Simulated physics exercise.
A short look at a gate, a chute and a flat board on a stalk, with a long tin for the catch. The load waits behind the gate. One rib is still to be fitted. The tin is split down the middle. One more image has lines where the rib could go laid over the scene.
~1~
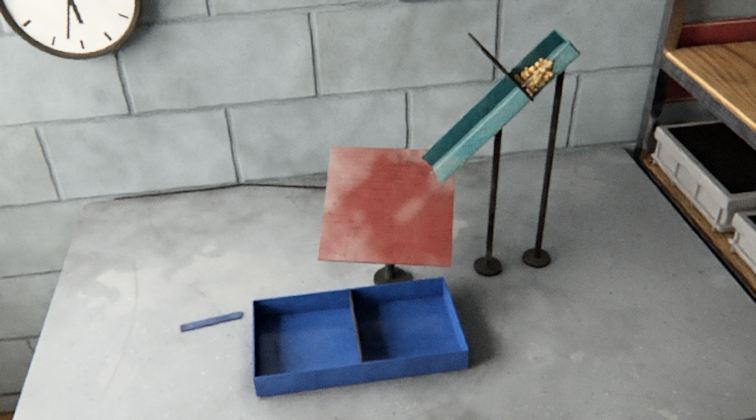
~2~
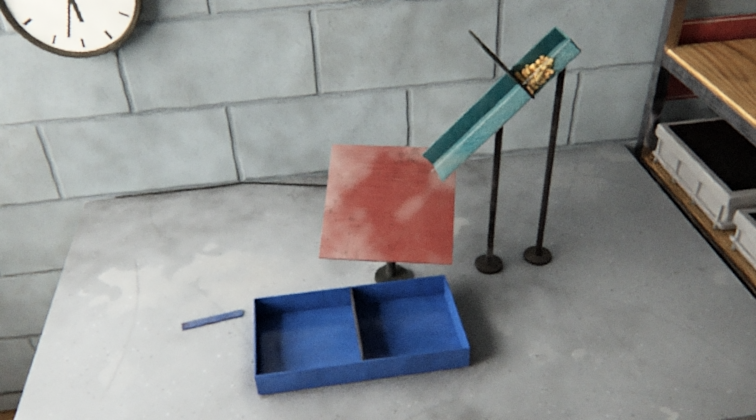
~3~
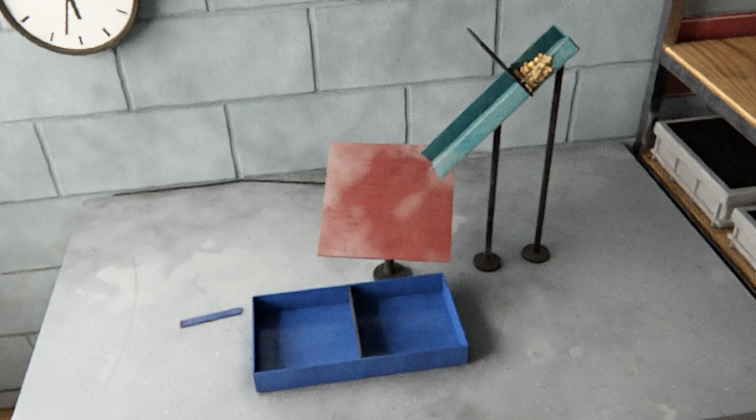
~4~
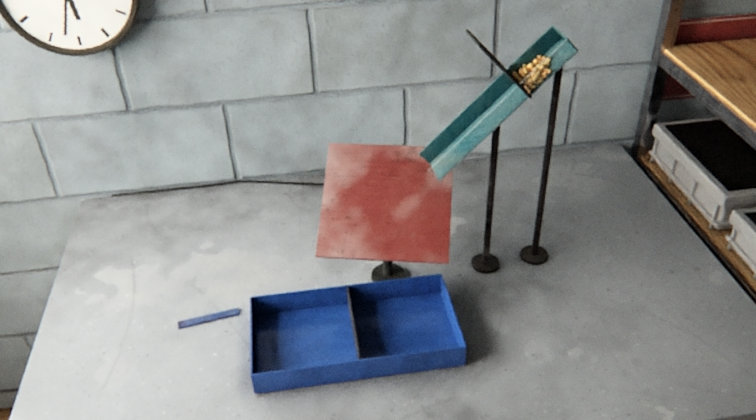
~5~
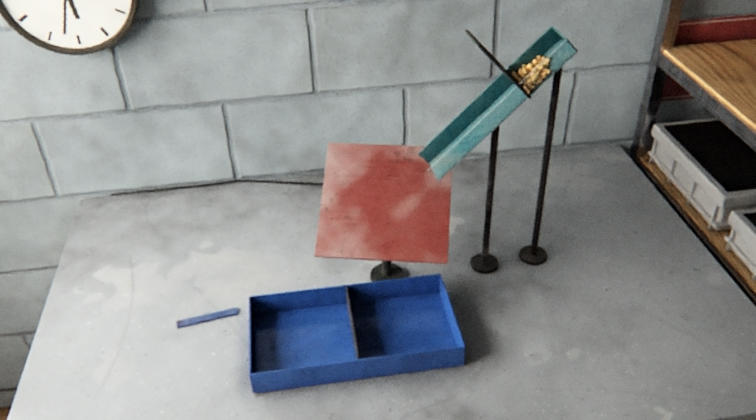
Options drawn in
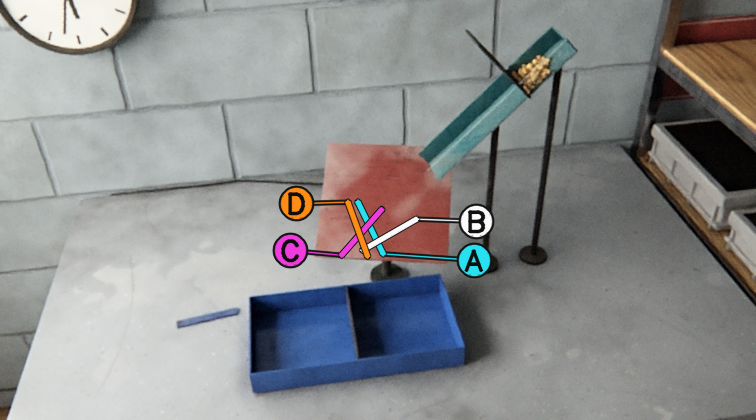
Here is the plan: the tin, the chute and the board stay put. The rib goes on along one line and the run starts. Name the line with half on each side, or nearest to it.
Use line C.
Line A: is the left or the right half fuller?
Right.
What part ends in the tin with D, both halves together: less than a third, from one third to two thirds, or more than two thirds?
More than two thirds.
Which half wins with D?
The right half.
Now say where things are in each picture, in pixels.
The first picture shows load behind the gate near (533, 81), dried chickpeas; lip of the chute near (437, 175), sloping fairly steeply.
The second picture shows middle of the board near (390, 202), tilted fairly steeply; middle of its low edge near (385, 261); of its high edge near (394, 146).
The third picture shows front corners of the tin near (253, 374) and (468, 345); front end of its middle wall near (362, 359).
The fourth picture shows middle of the load near (531, 78); lip near (435, 172).
The fifth picture shows middle of the load near (530, 78); lip near (434, 172).
On the marked copy, line A from (357, 202) to (383, 253); line B from (416, 219) to (362, 250); line C from (381, 209) to (341, 255); line D from (347, 202) to (367, 256).
Choosing A, of what is caught, only a few in the left half, all but a few in the right.
Choosing B, of what is caught, all but a few in the left half, only a few in the right.
Choosing C, of what is caught, close to half in the left half, close to half in the right.
Choosing D, of what is caught, only a few in the left half, all but a few in the right.
